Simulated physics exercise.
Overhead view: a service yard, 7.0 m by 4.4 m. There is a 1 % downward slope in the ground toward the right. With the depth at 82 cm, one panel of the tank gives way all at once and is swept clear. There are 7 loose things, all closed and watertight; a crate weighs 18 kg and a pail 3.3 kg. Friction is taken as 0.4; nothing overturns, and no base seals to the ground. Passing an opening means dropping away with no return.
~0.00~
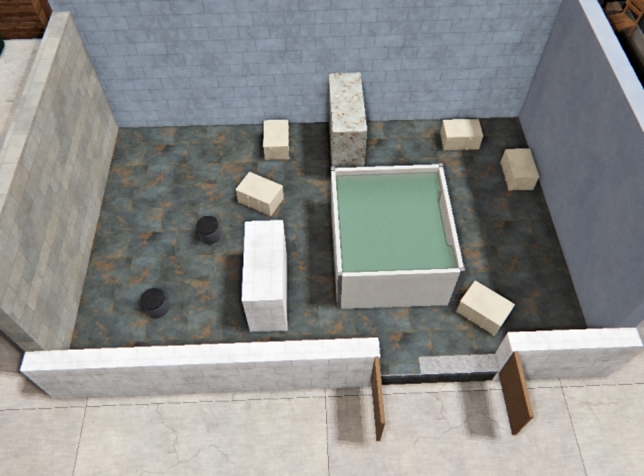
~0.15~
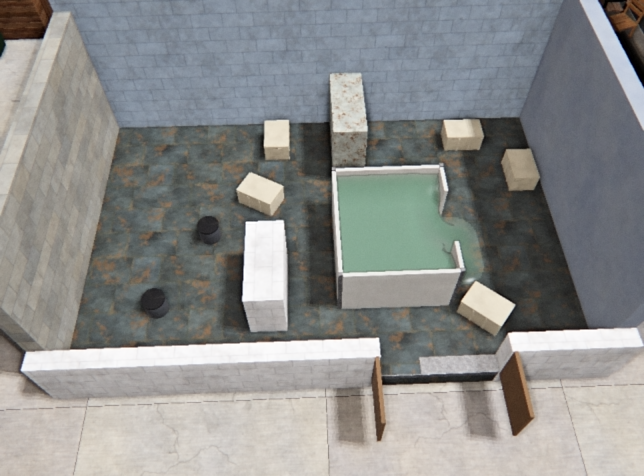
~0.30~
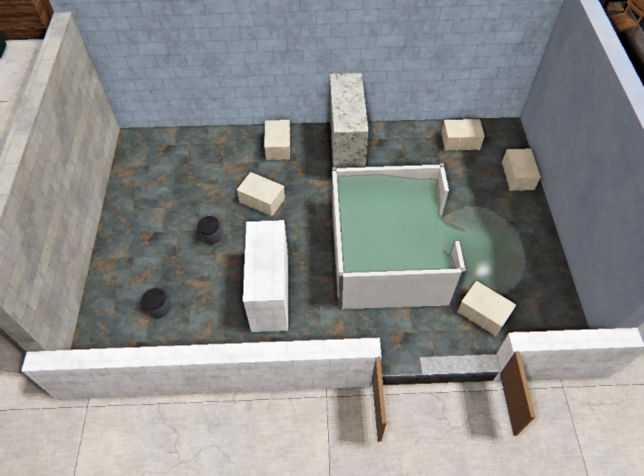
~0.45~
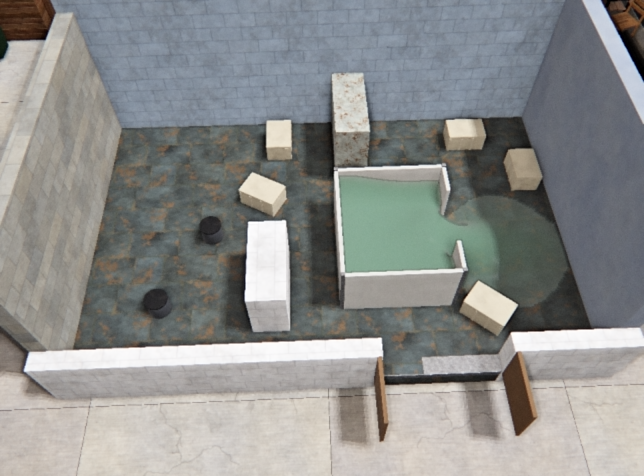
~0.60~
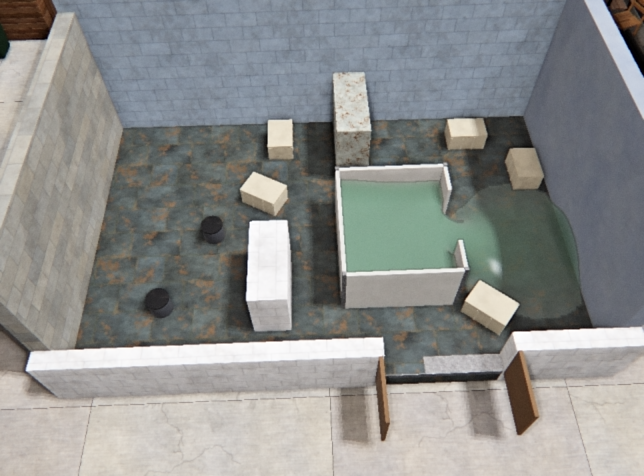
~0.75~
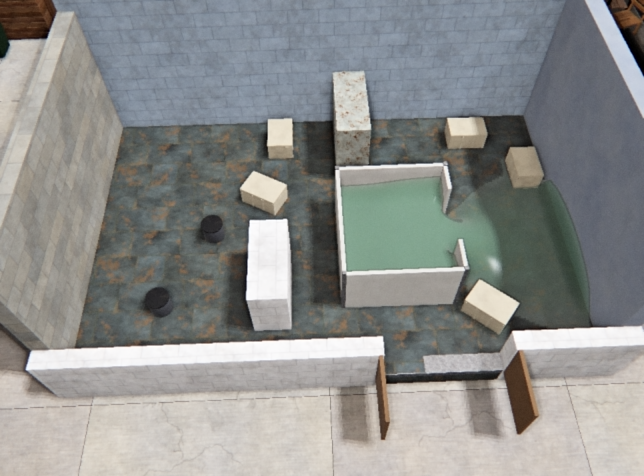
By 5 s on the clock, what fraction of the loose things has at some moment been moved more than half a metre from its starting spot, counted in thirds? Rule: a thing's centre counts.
Result: The central band.
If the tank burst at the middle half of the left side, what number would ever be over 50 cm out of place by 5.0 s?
Then the count would be 5.
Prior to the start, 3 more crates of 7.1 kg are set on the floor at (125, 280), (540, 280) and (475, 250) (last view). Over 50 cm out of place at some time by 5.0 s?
Taking them one by one: It stays within, then it goes beyond, then it goes beyond.
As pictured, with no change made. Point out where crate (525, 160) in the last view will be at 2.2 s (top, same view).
Look about (475, 113).
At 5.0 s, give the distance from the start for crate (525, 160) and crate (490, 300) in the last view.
Respectively, 100 centimetres and 60 centimetres.
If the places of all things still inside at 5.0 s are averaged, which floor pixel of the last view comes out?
Near (320, 216).
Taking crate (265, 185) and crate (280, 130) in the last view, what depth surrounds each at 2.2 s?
First about 0 cm, second about 0 cm.
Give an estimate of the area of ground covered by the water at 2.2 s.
Some 12.0 m2 of it.
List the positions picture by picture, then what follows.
A crate at (522, 163) rests on the ground; a crate at (487, 303), on the bottom; water covers 2.5 m2; 0 of 7 have shifted, in the first frame.
A crate at (523, 163), on the bottom; a crate at (488, 303) rests on the ground; 3.1 m2 under water; 0 of 7 have shifted, in the second frame.
A crate at (523, 163), on the bottom; a crate at (489, 303), on the bottom; 4.0 m2 under water; 0 of 7 have shifted, in the third frame.
A crate at (525, 163), on the bottom; a crate at (491, 303) rests on the ground; 5.2 m2 under water; 0 of 7 have shifted, in the fourth frame.
A crate at (527, 162) rests on the ground; a crate at (492, 302), on the bottom; water covers 5.9 m2; 0 of 7 have shifted, in the fifth frame.
A crate at (527, 161) rests on the ground; a crate at (492, 301), on the bottom; 6.2 m2 under water; 0 of 7 have shifted, in the sixth frame.
After 1.1 s 0 of 7 are over 50 cm from their spots; 0 afloat.
After 2.2 s 1 of 7 are over 50 cm from their spots; 1 afloat.
After 3.5 s 2 of 7 are over 50 cm from their spots; 2 afloat.
After 5.0 s 3 of 7 are over 50 cm from their spots, and 3 have been at some point; 1 afloat.
